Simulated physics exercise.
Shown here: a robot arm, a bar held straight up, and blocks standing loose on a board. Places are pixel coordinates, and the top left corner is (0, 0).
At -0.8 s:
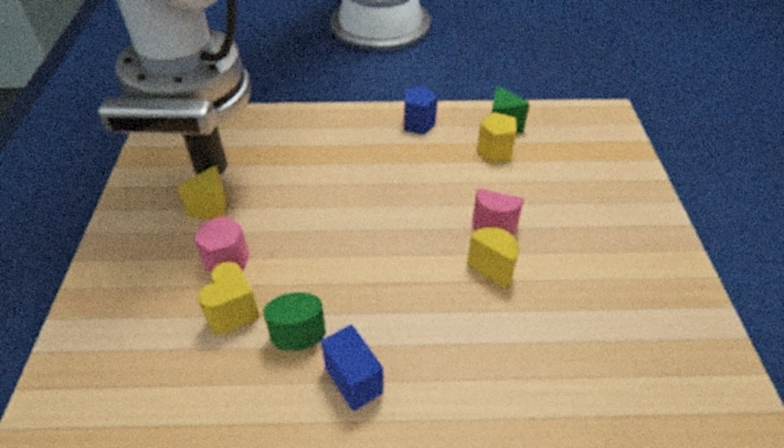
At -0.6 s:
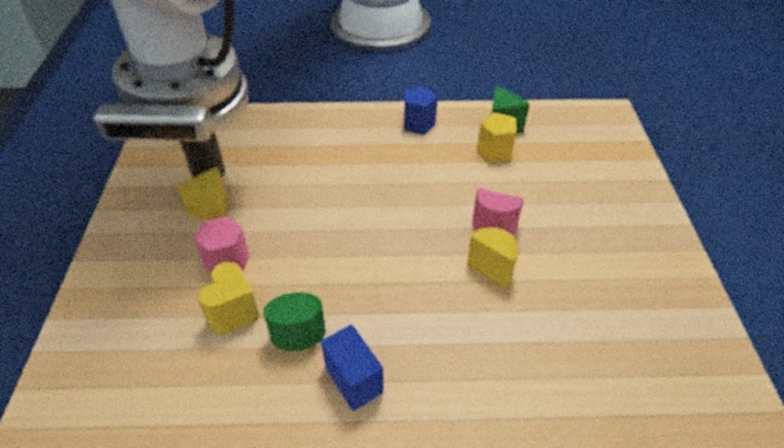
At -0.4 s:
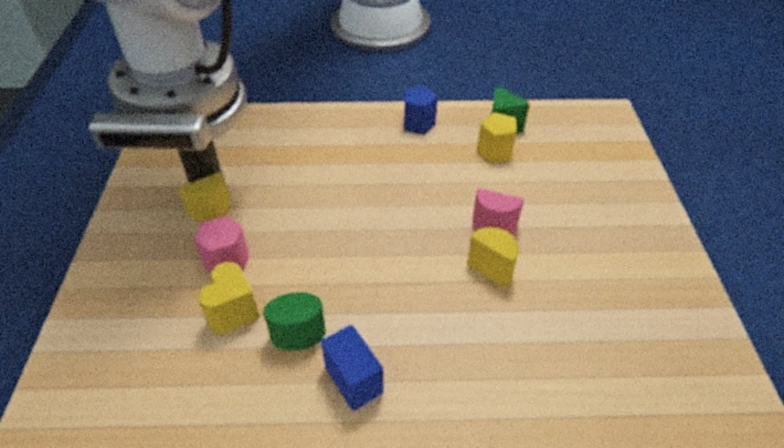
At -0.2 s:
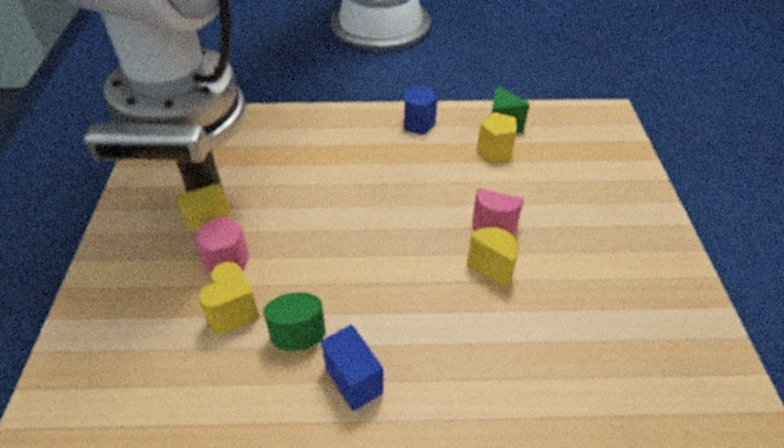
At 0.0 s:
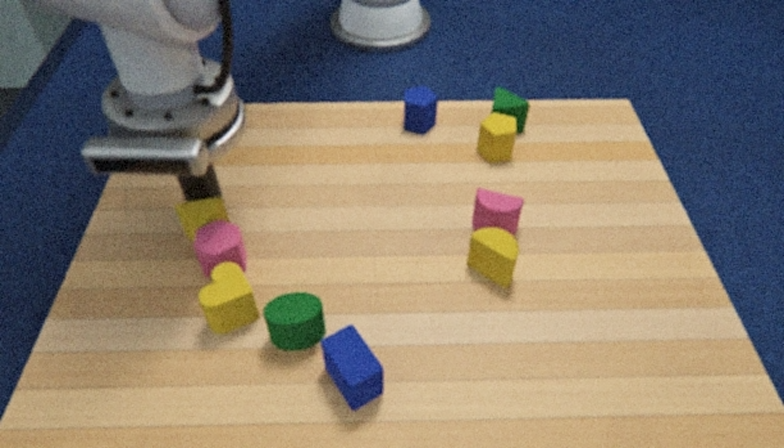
On a striped wooden board scattered with colourful blocks, a robot arm holds a dark upright bar behind a yellow block at the left. The bar moves slightly toward the viewer and pushes the yellow block a short way, up against the pink hexagon, which shifts barely, while the other blocks stay still.
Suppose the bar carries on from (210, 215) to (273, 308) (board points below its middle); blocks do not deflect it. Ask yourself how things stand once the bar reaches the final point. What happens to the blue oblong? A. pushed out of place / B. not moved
I'll go with B - not moved.
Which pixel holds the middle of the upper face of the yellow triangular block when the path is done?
Roughly at (185, 238).
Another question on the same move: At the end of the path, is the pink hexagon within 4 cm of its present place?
I believe not.
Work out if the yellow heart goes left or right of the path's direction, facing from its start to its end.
It's going to go right.
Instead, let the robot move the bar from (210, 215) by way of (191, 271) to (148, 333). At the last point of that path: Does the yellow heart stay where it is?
No, it doesn't check out.
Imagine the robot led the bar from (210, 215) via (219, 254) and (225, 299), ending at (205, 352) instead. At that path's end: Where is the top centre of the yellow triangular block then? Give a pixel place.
The middle of its upper face will lie at (175, 281).
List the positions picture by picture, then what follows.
Tip of the bar (211, 167), middles of tops, yellow triangular block (203, 181), pink hexagon (218, 232), yellow heart (225, 284), blue oblong (351, 354), in the first picture.
Bar (209, 173), nothing pushed, in the second picture.
Bar (206, 180), yellow triangular block (204, 187), in the third picture.
Bar (205, 190), yellow triangular block (201, 197), in the fourth picture.
Bar (205, 201), yellow triangular block (198, 209), pink hexagon (216, 236), yellow heart (225, 284), blue oblong (351, 354), in the fifth picture.
On the path given first. One third of the way, bar (225, 230); yellow triangular block (190, 234), turned 40° clockwise; pink hexagon (215, 253), turned 50° anticlockwise; yellow heart (228, 288), turned 10° clockwise.
Two thirds of the way, bar (246, 261); yellow triangular block (185, 238), turned 45° clockwise; pink hexagon (212, 275), turned 50° anticlockwise; yellow heart (229, 312).
At the end, bar (270, 294); yellow triangular block (185, 238), turned 45° clockwise; pink hexagon (211, 280), turned 30° anticlockwise; yellow heart (227, 321); blue oblong unmoved.
